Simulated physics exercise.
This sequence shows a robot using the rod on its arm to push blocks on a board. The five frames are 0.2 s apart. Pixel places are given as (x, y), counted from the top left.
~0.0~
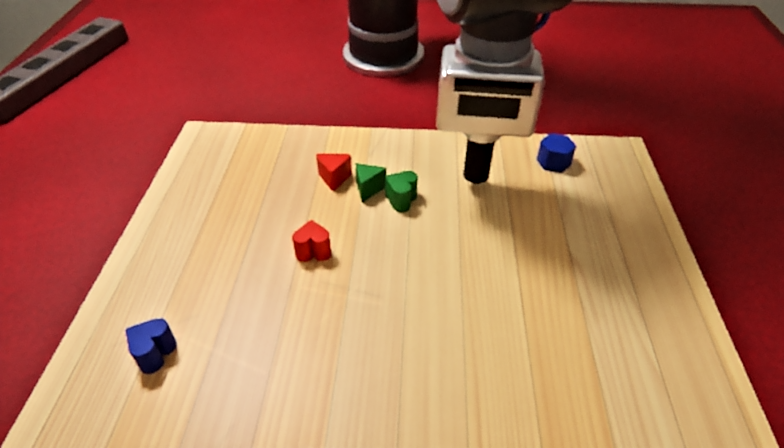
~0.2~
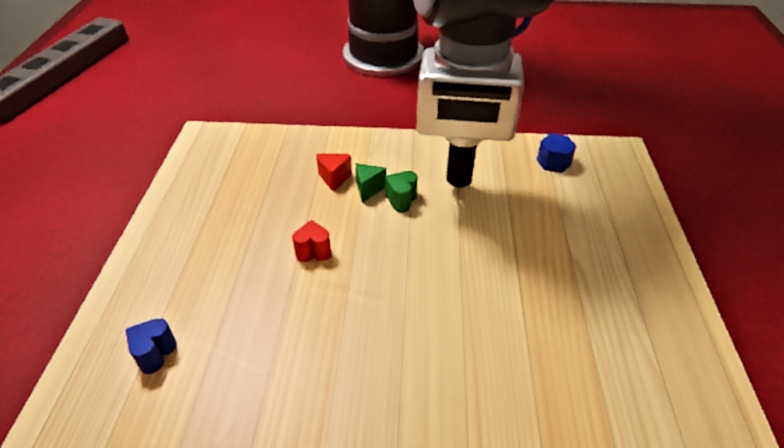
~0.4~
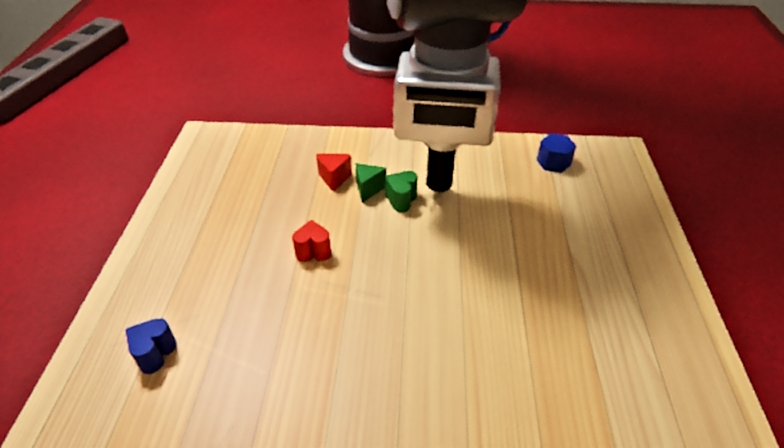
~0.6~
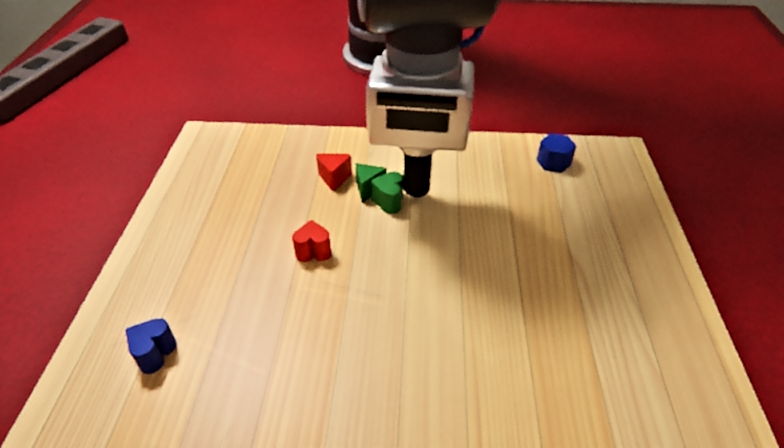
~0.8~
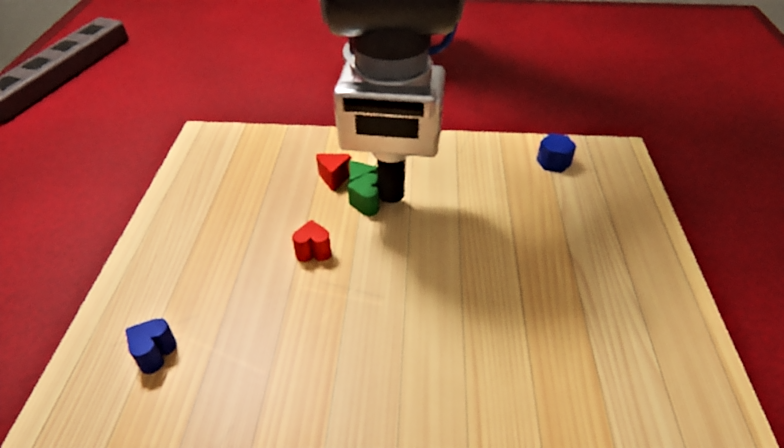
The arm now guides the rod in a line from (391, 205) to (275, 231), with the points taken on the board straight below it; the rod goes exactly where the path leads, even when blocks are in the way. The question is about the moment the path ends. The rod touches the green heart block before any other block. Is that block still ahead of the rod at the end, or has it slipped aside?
Expect to find it next to or behind the rod.
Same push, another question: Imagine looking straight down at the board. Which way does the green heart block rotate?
That block twists clockwise.
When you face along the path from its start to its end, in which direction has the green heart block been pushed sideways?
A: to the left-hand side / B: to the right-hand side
Correct choice: B.
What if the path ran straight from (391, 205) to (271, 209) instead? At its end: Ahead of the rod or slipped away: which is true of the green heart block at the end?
Most likely the green heart block stays ahead.
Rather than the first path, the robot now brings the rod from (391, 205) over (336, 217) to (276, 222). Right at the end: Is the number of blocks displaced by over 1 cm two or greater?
I believe not.
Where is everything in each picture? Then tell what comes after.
The first frame shows rod's lower end at (476, 176); red heart block at (311, 232); green three-sided block at (368, 171); green heart block at (402, 180).
The second frame shows rod at (459, 179); blocks still.
The third frame shows rod at (439, 184); blocks still.
The fourth frame shows rod at (417, 189); green heart block at (389, 182).
The fifth frame shows rod at (391, 194); red heart block at (311, 232); green three-sided block at (360, 169); green heart block at (366, 184).
What follows on the original path. One third of the way, rod at (353, 203); green three-sided block at (356, 168), turned 20° clockwise; green heart block at (329, 188), turned 15° clockwise.
Two thirds of the way, rod at (314, 212); green three-sided block at (356, 168), turned 20° clockwise; green heart block at (304, 187), turned 60° clockwise.
At the end, rod at (273, 221); red heart block still; green three-sided block at (356, 168), turned 20° clockwise; green heart block at (301, 187), turned 75° clockwise.
